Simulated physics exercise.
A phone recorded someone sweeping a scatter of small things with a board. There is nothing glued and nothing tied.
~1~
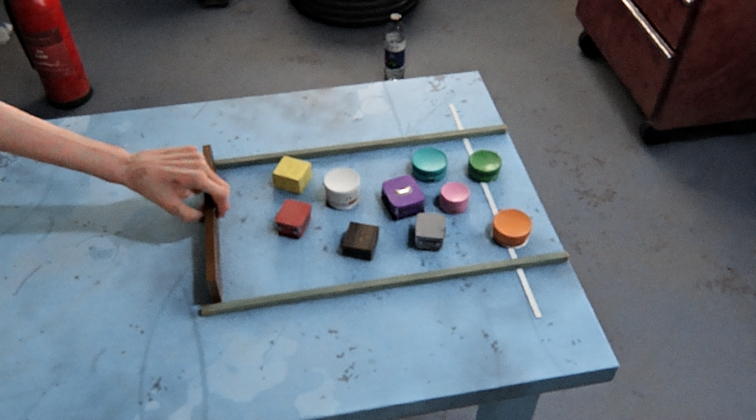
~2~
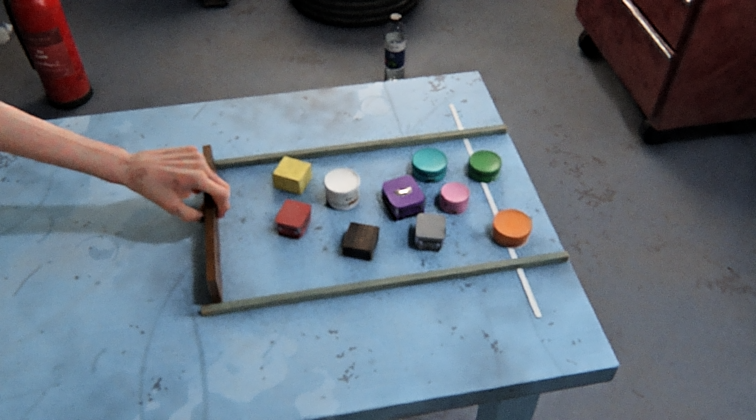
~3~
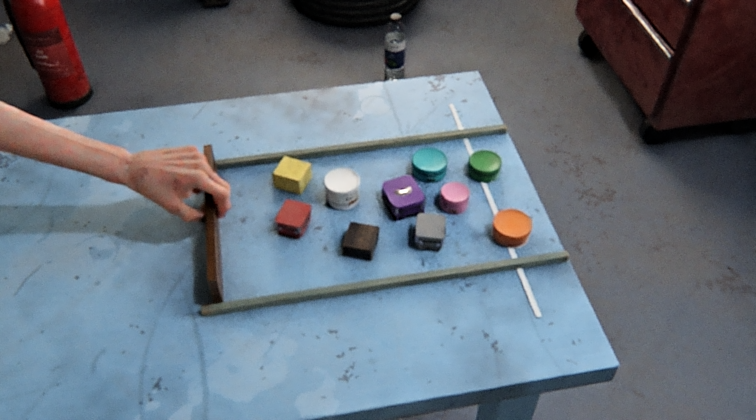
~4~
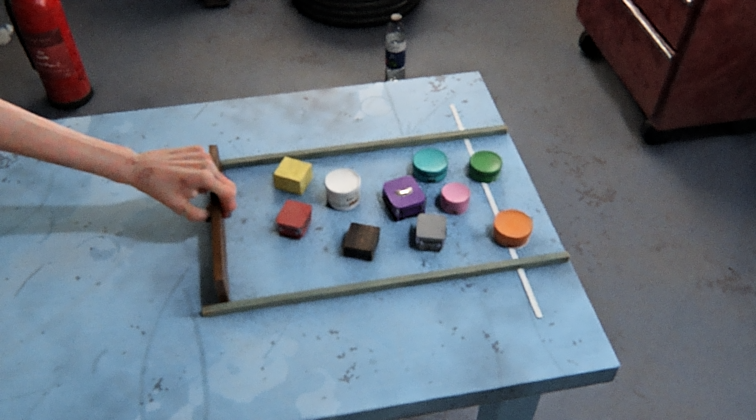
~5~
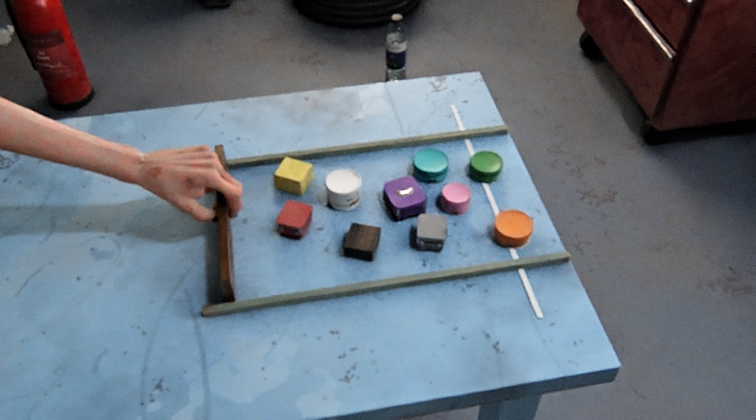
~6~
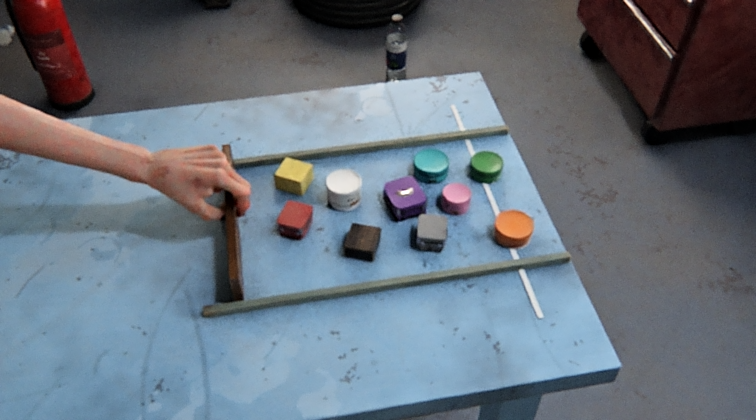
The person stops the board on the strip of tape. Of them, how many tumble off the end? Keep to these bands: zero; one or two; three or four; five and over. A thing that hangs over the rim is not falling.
Over the end go more than two but fewer than five.
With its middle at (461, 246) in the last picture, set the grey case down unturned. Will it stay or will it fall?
From that start, the object then is safe.
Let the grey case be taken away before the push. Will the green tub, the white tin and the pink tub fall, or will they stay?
Green tub - gone, white tin - safe, pink tub - gone.
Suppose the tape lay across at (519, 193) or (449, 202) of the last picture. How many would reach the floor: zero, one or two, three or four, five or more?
First try 5 or more; second try not one.
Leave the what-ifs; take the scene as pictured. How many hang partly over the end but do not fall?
It comes to 3.
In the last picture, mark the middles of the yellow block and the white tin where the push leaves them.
Close to (487, 146); the other close to (499, 165).
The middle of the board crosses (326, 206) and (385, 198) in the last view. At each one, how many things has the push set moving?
Tally: 3; 7.
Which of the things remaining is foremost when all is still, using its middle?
I'd go with the turquoise tub.
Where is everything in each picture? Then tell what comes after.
In the first frame, orange pot (511, 229); green tub (485, 166); pink tub (455, 198); board (212, 220); tape (489, 196).
In the second frame, green tub (485, 166); black block (361, 241).
In the third frame, pink tub (455, 198); grey case (430, 232).
In the fourth frame, orange pot (512, 229); turquoise tub (430, 166).
In the fifth frame, green tub (486, 167); yellow block (294, 176).
In the sixth frame, orange pot (513, 230); green tub (486, 167); pink tub (456, 199); board (232, 218); tape (491, 196).
Early on, none off yet; orange pot at rest near (513, 230); green tub at rest near (486, 167); pink tub at rest near (456, 199).
A while later, none off yet; orange pot at rest near (513, 230); green tub at rest near (486, 167); pink tub moving near (464, 199).
Further along, none off yet; orange pot travelled about its own width near (544, 225); green tub travelled about its own width near (521, 168); pink tub travelled well along near (529, 191).
Finally, the number that fall off is three or four; lost, pink tub, green tub and orange pot.
